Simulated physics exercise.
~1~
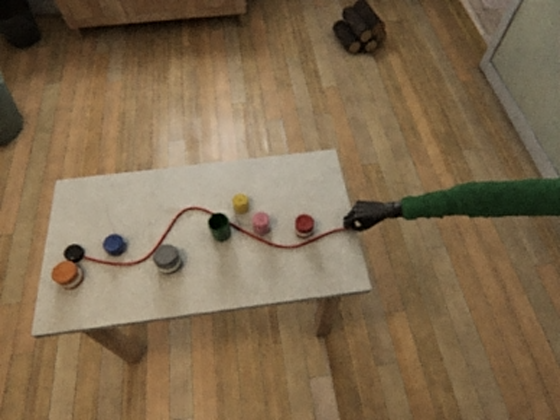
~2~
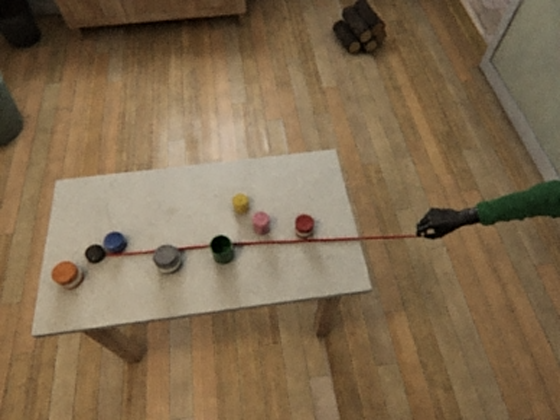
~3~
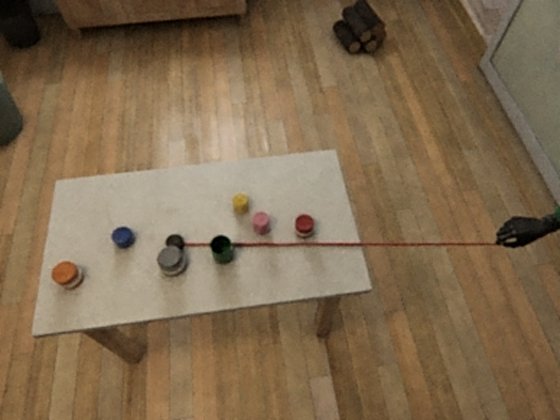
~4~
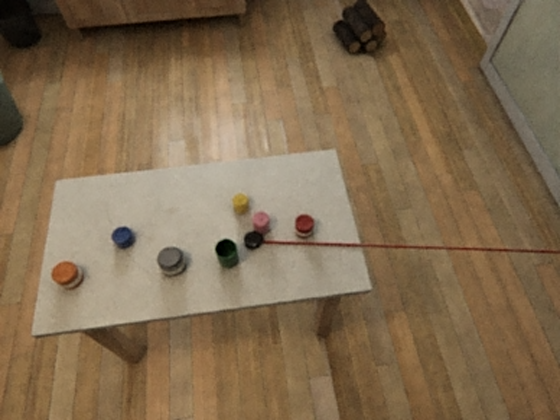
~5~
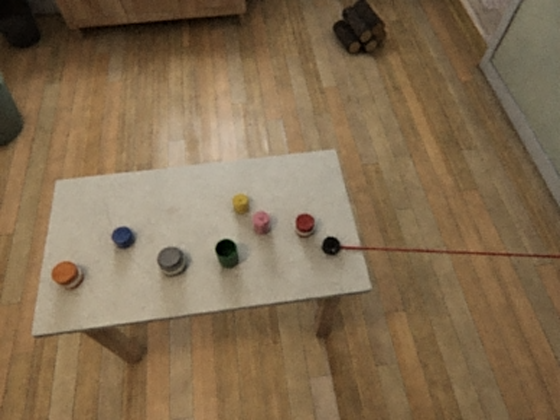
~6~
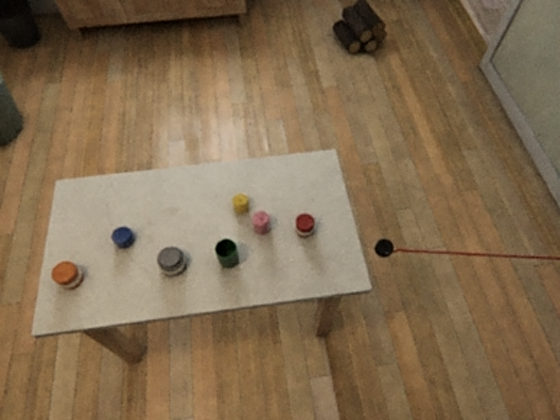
On a pale dining table, a gloved hand at the end of a green sleeve pulls a slack red wire taut and rightwards, dragging a round black piece past colourful containers, nudging the blue and green ones slightly, until it leaves the table's right edge, with every container still upright.
